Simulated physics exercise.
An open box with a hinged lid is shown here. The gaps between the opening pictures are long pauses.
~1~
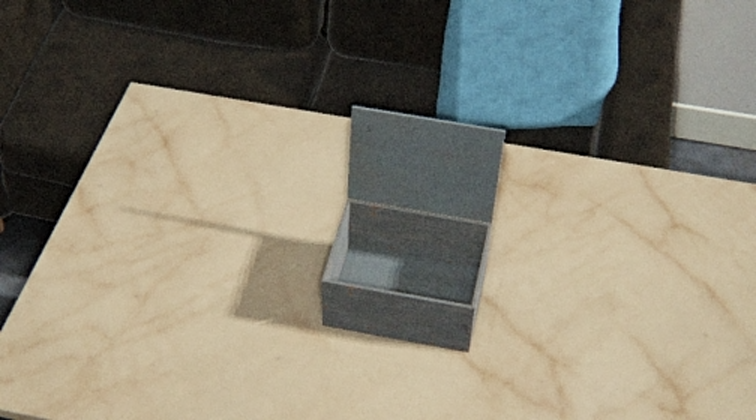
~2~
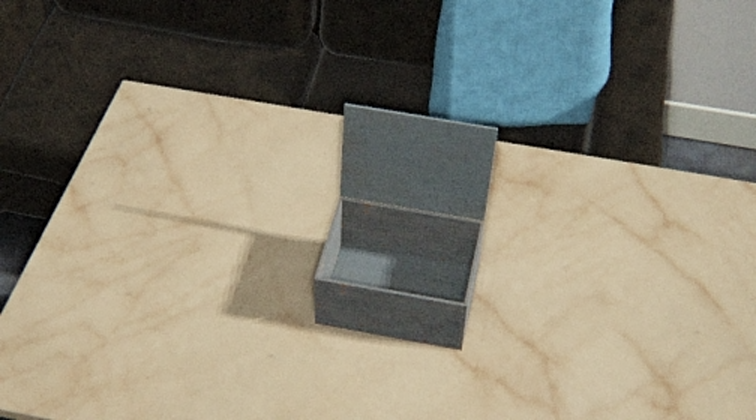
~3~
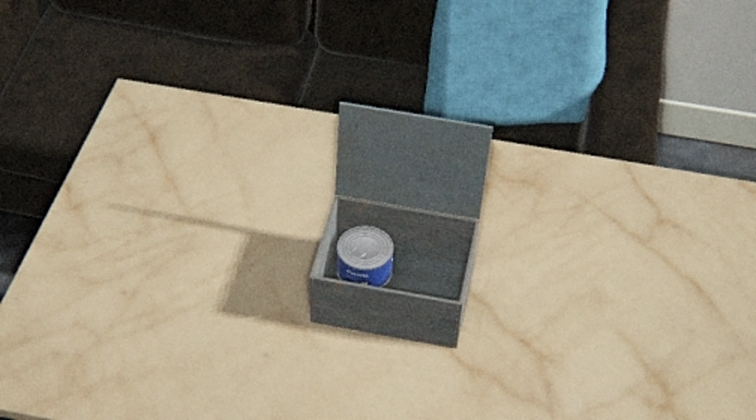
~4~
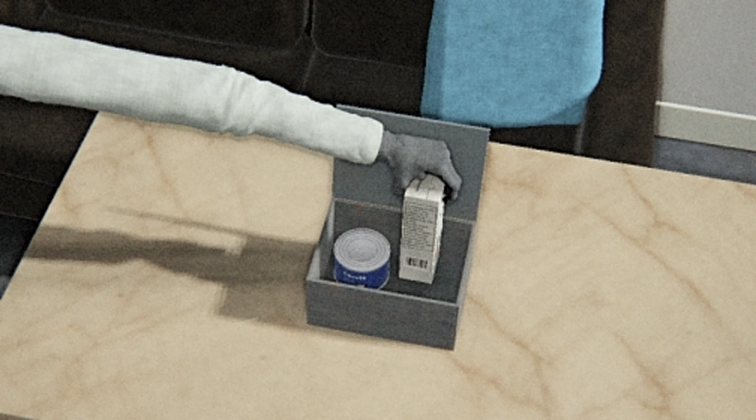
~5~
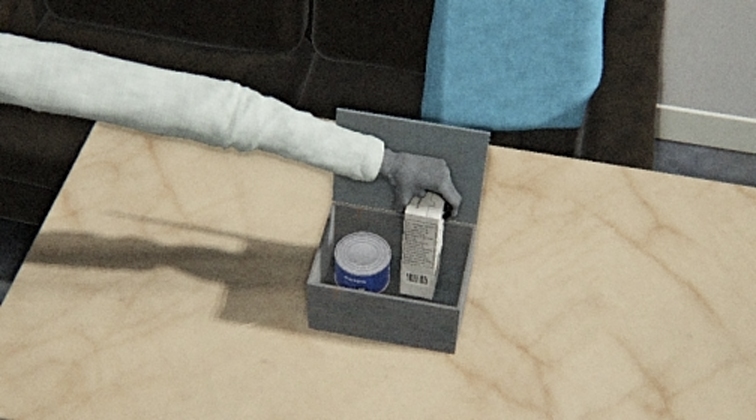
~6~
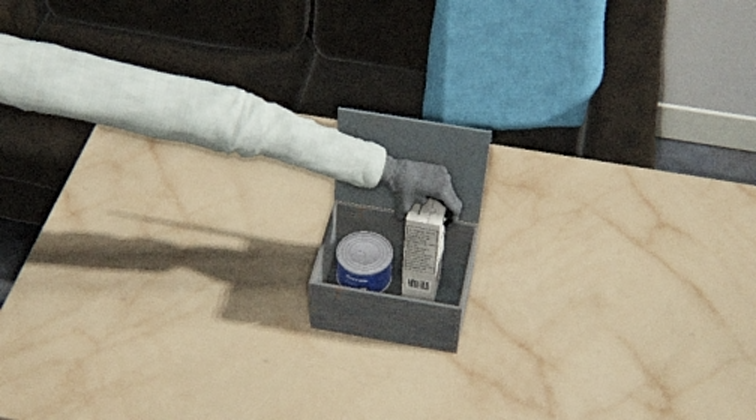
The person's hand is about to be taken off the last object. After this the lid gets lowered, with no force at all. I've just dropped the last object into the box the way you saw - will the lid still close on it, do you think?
No, it won't close.
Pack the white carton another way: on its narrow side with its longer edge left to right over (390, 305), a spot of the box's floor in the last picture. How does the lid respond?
Well, in that case it fits down fine.
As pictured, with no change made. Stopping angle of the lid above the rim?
Some 70° above the rim.
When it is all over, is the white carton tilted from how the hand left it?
By the end the white carton has kept its angle.
Then, 1.10 s after the last picture, lid starting down.
Then, 1.40 s after the last picture, lid 73° above the rim.
Then, 3.70 s after the last picture, lid 69° above the rim.
At rest, lid 69° above the rim; both in place. Seen from the same camera at the end, white carton near (424, 250).
